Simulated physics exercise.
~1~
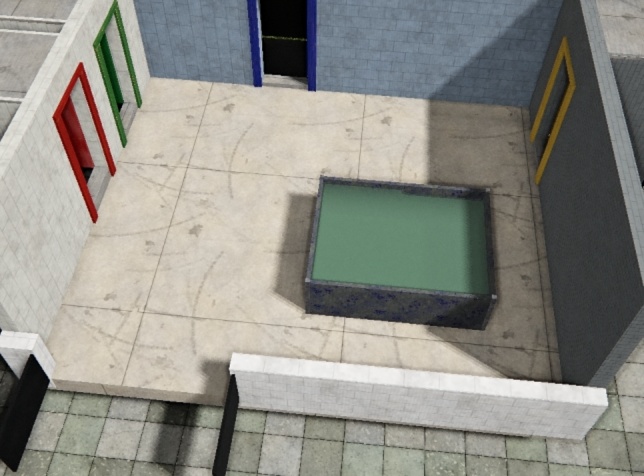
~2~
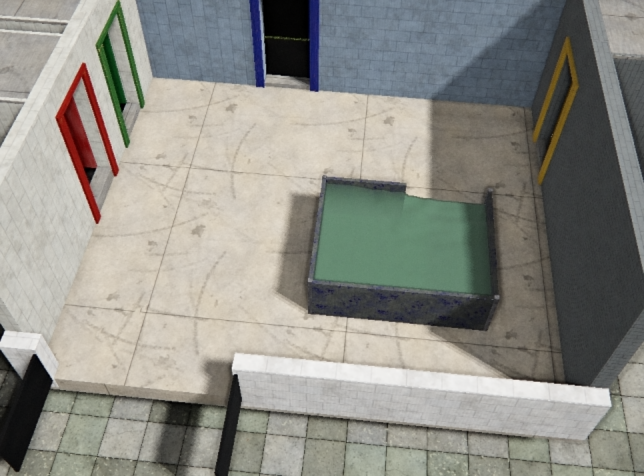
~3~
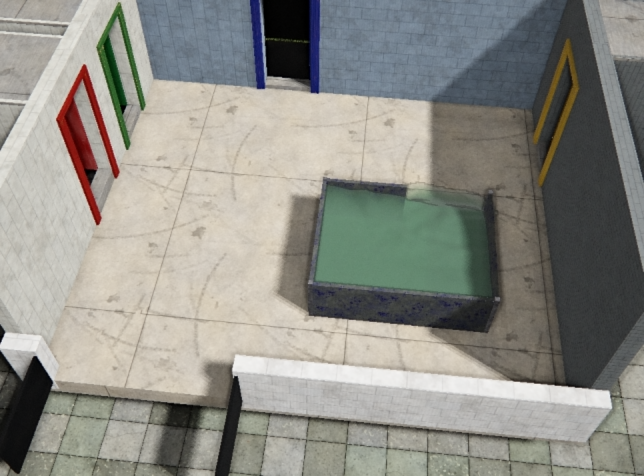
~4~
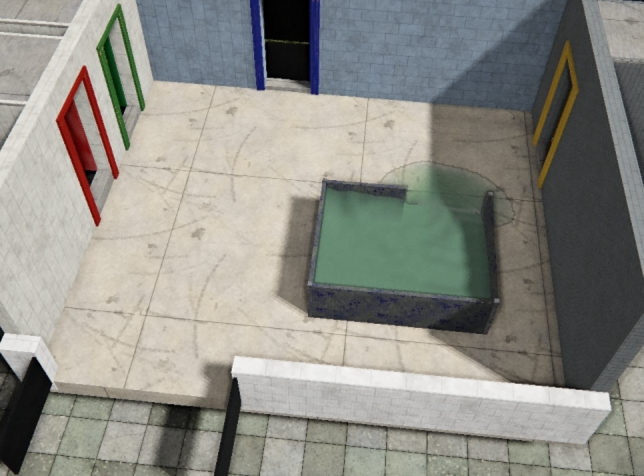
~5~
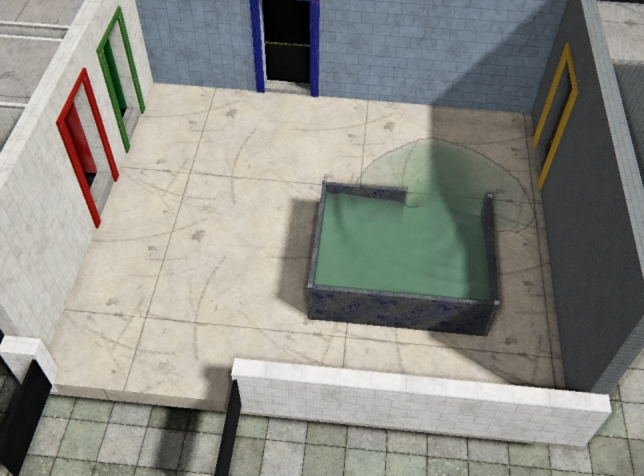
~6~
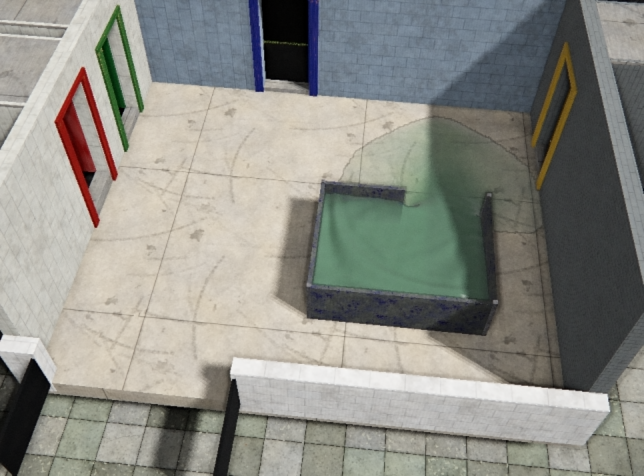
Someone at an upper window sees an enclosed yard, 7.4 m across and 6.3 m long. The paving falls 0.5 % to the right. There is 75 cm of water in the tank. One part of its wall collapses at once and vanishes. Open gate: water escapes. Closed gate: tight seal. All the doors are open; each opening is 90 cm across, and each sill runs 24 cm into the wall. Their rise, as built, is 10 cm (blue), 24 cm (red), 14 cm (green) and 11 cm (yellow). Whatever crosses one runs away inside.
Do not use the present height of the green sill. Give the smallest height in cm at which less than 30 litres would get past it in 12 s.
Close to 12.5 cm is just enough.
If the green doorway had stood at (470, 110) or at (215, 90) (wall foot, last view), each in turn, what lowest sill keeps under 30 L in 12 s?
Roughly 33 cm, then roughly 7.5 cm.
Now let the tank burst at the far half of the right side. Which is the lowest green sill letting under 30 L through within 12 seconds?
At least roughly 8.0 centimetres tall.
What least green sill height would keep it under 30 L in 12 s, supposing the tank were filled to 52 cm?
7.5 cm.
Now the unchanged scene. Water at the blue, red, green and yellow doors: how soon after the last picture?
The blue door gets it at 1.1 s, the red door at 3.6 s, the green door at 2.8 s and the yellow door at 0.1 s.
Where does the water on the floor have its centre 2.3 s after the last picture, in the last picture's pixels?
Centre estimate: (415, 201) px, approximately.
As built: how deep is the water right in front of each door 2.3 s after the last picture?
Depth (cm): Blue 9 / red 0 / green 0 / yellow 29.
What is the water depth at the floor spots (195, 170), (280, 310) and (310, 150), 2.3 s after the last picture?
Approx. 0 / 0 / 2 cm.
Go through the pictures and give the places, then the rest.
Still water, 75 cm deep, in the tank at (402, 237); the green door at (120, 82) is dry, in the first picture.
The gap is on the far side, the front 0.3 m out at a hidden place; the back of the tank holds 75 cm, in the second picture.
The front is at (413, 186), 0.8 m from the gap on the far side; 1.1 m2 of floor is wet, 75 cm left at the back, in the third picture.
Water pours out on the far side and has run 1.4 m, to (424, 164); about 9 cm deep outside, 75 cm at the back, in the fourth picture.
The gap is on the far side, the front 2.1 m out at (431, 141); the back of the tank holds 71 cm, in the fifth picture.
Water pours out on the far side and has run 2.6 m, to (430, 121); about 5 cm deep outside, 64 cm at the back; the green door at (122, 86), 5.9 m from the gap, is still 4.1 m from the nearest water, in the sixth picture.
Then, 0.7 s after the last picture water covers 25 % of the floor, deepest (52 cm) near (531, 118); it has not reached the green door.
Then, 2.3 s after the last picture water covers 35 % of the floor, deepest (34 cm) near (476, 153); it has not reached the green door.
Then, 11.3 s after the last picture water covers 95 % of the floor, deepest (10 cm) near (531, 125); 7 cm at the green door, 17 litres in over its 14 cm sill.
At the green door as built, the water peaked near 19 cm, 4.3 s after the last picture.
With a sill of 10.5 cm, 61 litres would have come in within the 12 s; with 14.5 cm, 13 litres. So under 30 litres takes about 12.5 cm.
